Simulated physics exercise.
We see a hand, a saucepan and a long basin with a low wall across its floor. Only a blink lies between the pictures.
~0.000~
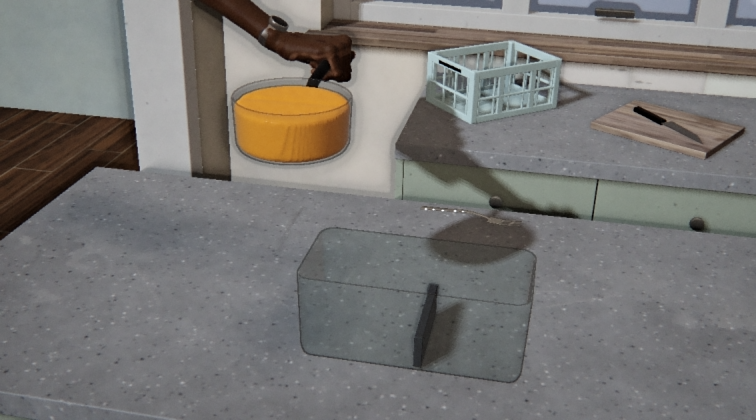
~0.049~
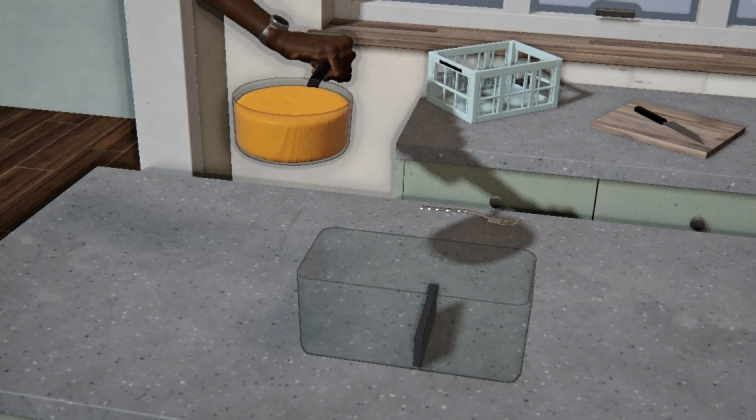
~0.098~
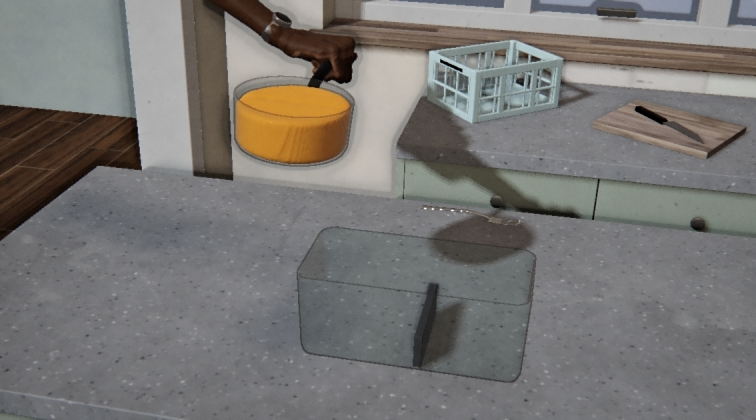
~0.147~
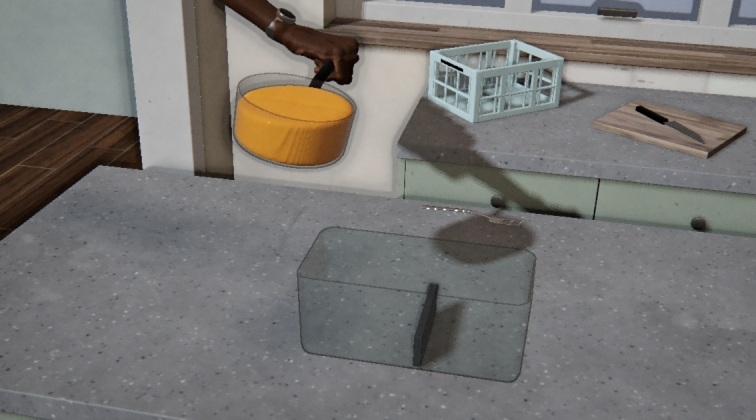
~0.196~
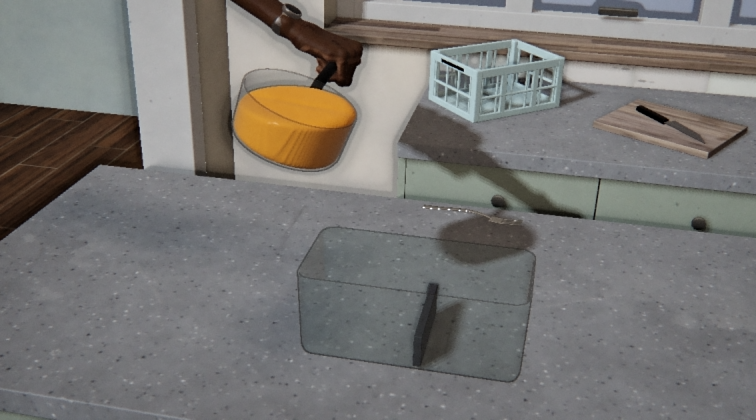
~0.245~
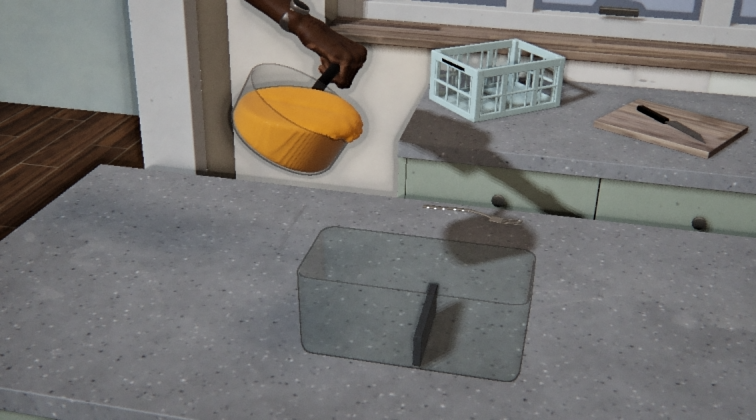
To begin with, a hand holds a clear saucepan of orange juice almost level, up and to the left of a long, empty see-through basin with a low dark wall inside. The pan then tips steadily further to the right, and the juice shifts to the lowered rim, a little bulging over it.
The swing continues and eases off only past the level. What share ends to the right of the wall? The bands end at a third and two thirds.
It comes to not even a third.
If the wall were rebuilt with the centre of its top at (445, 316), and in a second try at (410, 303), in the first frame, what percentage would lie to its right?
About 15 and 30 per cent.
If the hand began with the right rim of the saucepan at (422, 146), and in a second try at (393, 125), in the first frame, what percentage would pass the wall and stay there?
In turn 75 and 55 in a hundred.
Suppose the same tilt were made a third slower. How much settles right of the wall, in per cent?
It comes to 15 per cent or so.
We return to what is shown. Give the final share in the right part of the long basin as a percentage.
Near 10 %.
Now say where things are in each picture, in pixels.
In the first picture, it leans 0°; its right rim is at (350, 102); the juice meets the walls at (240, 97) and (349, 108); the long basin's rim runs from (310, 252) to (534, 279); the wall's top is at (427, 311).
In the second picture, it leans 1°; its right rim is at (350, 104); the juice meets the walls at (240, 97) and (350, 109).
In the third picture, it leans 5°; its right rim is at (352, 108); the juice meets the walls at (241, 96) and (350, 110).
In the fourth picture, it leans 11°; its right rim is at (353, 114); the juice meets the walls at (243, 95) and (353, 111).
In the fifth picture, it leans 19°; its right rim is at (354, 123); the juice meets the walls at (244, 96) and (353, 117); 1 per cent is over the edge.
In the sixth picture, it leans 29°; its right rim is at (354, 133); the juice meets the walls at (243, 96) and (351, 124); 6 per cent is over the edge.
Then, 0.52 s in, the tilt is 84° and 30 per cent is still to pour, 17 is left of the wall and 0 right of it.
Then, 0.72 s in, the tilt is 93° and 9 per cent is still to pour, 78 is left of the wall and 4 right of it.
Then, 0.92 s in, the tilt is 93° and 2 per cent is still to pour, 79 is left of the wall and 8 right of it.
Then, 1.15 s in, the tilt is 93° and 1 per cent is still to pour, 83 is left of the wall and 9 right of it.
Finally, 84 per cent lies left of the wall, 10 right of it and 6 outside.
